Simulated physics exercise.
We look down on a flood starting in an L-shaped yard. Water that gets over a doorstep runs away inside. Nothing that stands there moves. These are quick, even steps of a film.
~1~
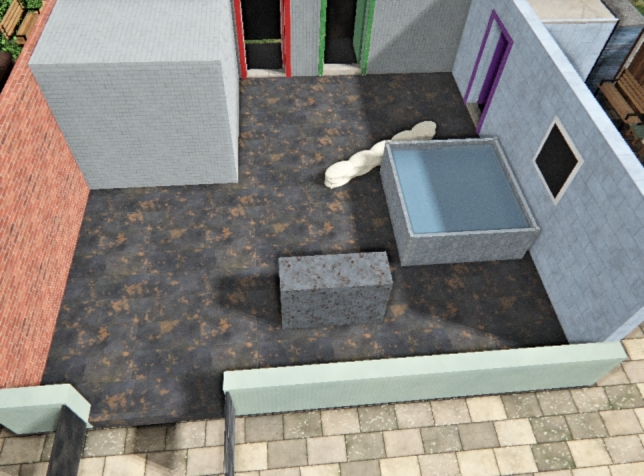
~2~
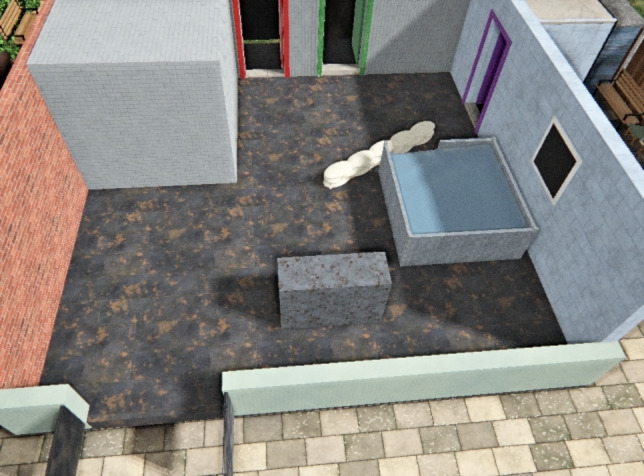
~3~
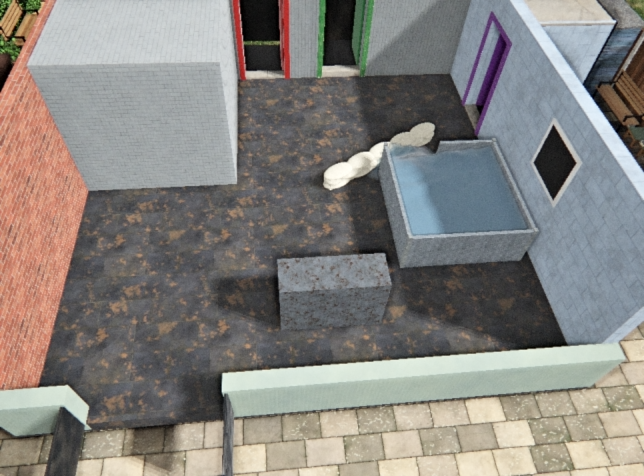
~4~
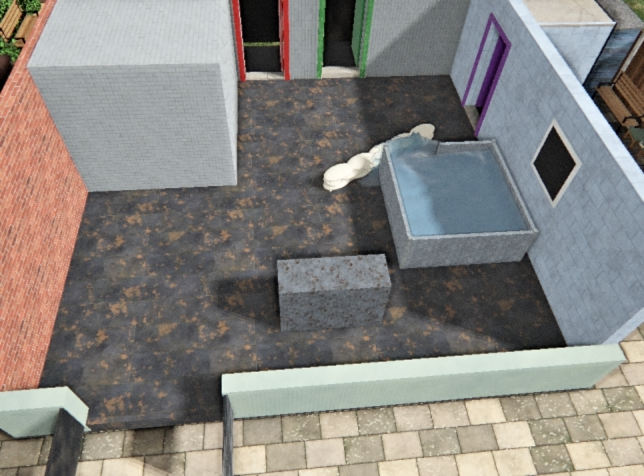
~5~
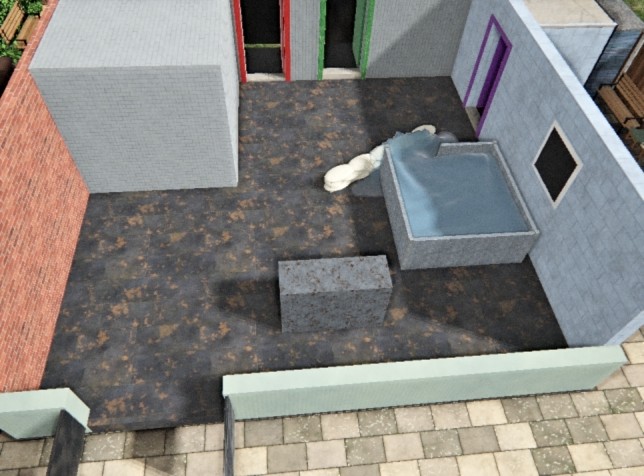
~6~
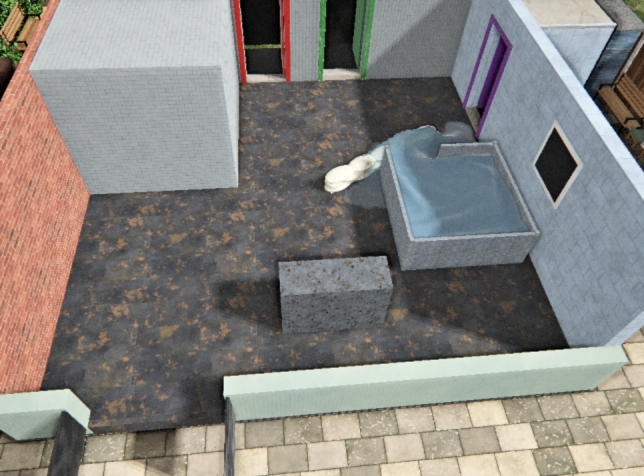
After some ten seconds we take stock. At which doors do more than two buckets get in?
One by one: The red door floods; the purple door floods; the green door holds within the limit.
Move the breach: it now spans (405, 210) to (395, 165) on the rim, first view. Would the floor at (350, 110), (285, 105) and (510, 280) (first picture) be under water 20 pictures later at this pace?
In turn: Dry, awash, free of water.
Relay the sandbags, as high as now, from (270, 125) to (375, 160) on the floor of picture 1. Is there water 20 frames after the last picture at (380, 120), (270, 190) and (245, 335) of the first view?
As listed: Awash, wet, dry.
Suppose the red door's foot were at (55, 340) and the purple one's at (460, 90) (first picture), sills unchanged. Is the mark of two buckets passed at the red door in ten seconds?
My reading: Red keeps below it.
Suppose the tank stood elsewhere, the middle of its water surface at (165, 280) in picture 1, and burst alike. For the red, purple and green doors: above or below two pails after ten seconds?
In short: Red door stays under; purple door takes less; green door lets less in.
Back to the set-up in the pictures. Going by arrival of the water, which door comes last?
Last comes the one in red.
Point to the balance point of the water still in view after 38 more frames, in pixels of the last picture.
Around (403, 185).
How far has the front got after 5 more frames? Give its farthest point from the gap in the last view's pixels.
I would point to (453, 86).
A moment on, water covers 20 % of the floor; the red door not reached, the purple door over two buckets in, the green door not reached.
Next, water covers 40 % of the floor; the red door not reached, the purple door over two buckets in, the green door wet at the sill, nothing in.
Then, water covers 30 % of the floor; the red door wet at the sill, nothing in, the purple door far over two buckets in, the green door wet at the sill, nothing in.
Later, water covers 60 % of the floor; the red door under two buckets in, the purple door far over two buckets in, the green door wet at the sill, nothing in.
In the end, water covers 85 % of the floor; the red door over two buckets in, the purple door far over two buckets in, the green door wet at the sill, nothing in.
